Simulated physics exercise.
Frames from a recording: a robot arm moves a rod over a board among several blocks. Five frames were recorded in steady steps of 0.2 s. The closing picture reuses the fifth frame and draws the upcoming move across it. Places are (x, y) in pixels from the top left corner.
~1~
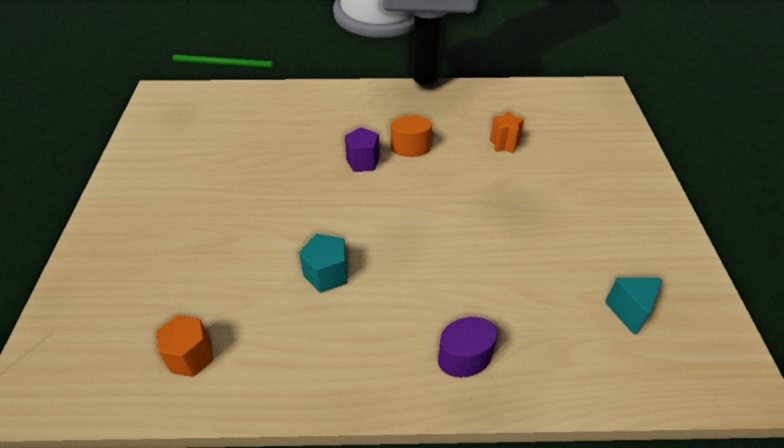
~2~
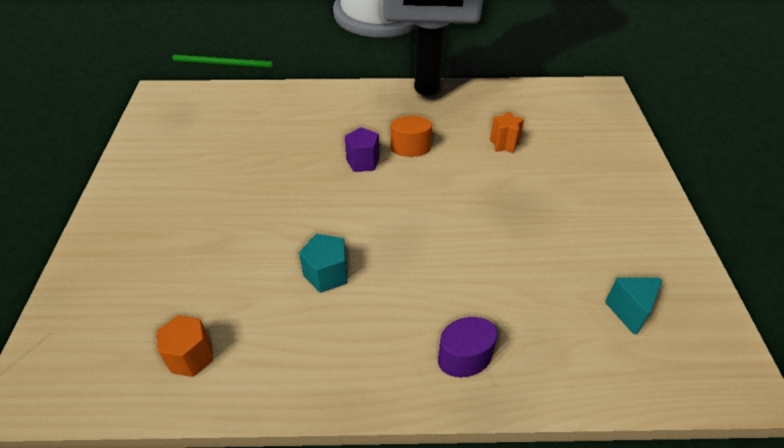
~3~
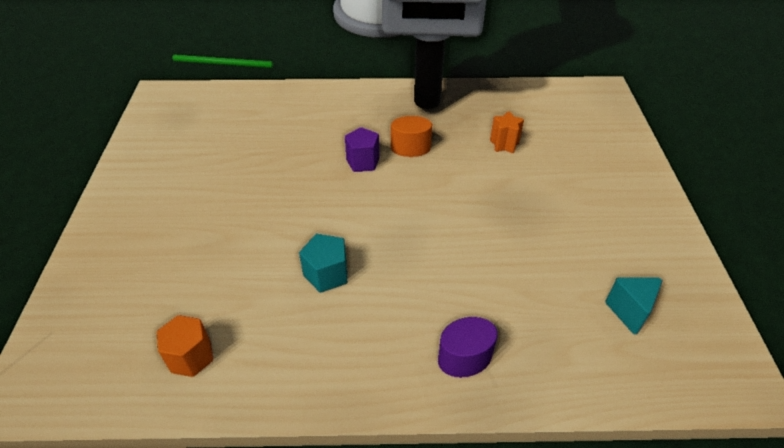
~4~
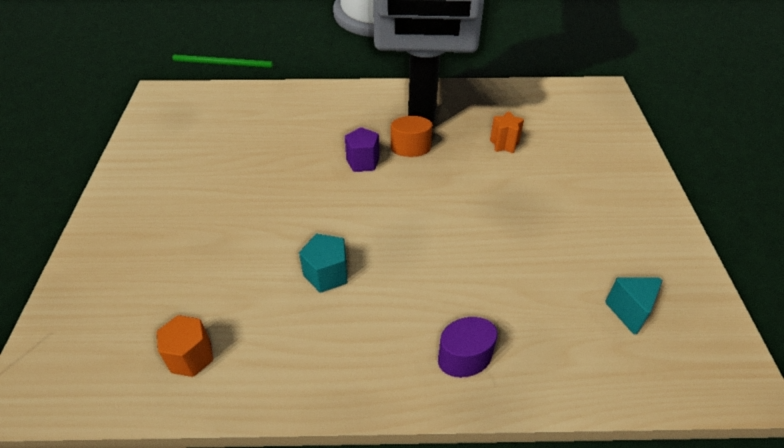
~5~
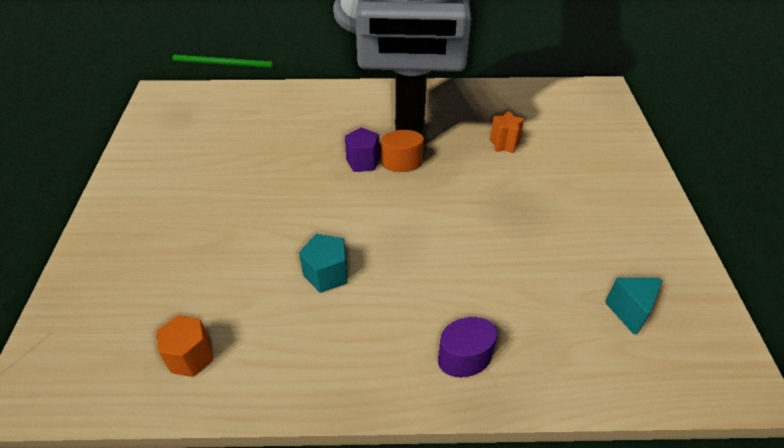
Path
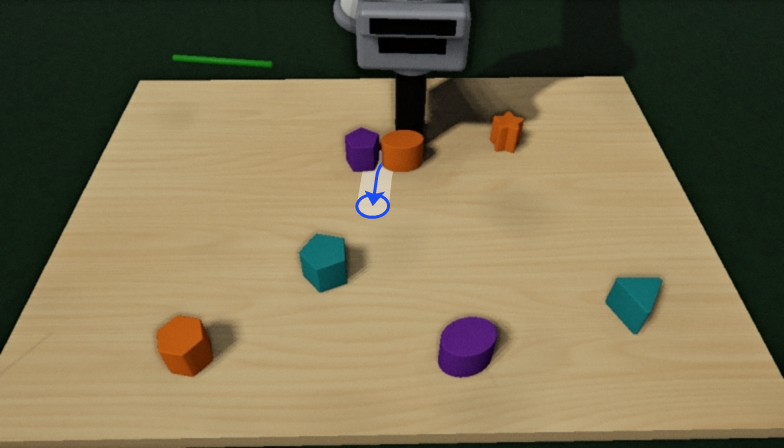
A pale wooden board lies on a dark green surface, seen from above its near edge by a still camera, with a grey and white robot arm at the far side. Purple and orange blocks sit near the back, turquoise ones at centre-left and right, and orange and purple ones in front. The arm's black rod moves slowly nearer, drifts left, and nudges the rear orange rounded block slightly forward and left, beside the small purple block.
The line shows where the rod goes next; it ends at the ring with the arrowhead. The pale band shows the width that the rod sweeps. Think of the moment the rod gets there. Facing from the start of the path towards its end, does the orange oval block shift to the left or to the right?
It slides leftward.
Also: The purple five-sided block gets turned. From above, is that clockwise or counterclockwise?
Looking down, it rotates clockwise.
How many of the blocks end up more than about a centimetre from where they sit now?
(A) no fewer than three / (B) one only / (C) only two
C (only two)
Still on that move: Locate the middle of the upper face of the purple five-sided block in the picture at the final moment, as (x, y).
Its top centre lands on (344, 145).
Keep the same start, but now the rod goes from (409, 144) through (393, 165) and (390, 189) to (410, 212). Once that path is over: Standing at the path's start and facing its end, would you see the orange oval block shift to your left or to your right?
Taking start-to-end as forward, the block's sideways shift goes to the right.
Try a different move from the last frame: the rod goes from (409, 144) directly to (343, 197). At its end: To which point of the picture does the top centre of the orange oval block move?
Around (382, 173).
Path on the board, from (409, 144) over (386, 160) and (376, 181) to (373, 206).
What follows on the original path. One third of the way, rod (386, 152); purple five-sided block (352, 141); orange oval block (388, 157), turned 35° anticlockwise.
Two thirds of the way, rod (376, 173); purple five-sided block (344, 145), turned 45° clockwise; orange oval block (384, 180), turned 55° anticlockwise.
At the end, rod (372, 198); turquoise five-sided block in place; purple five-sided block (344, 145), turned 45° clockwise; orange oval block (387, 205), turned 75° anticlockwise.
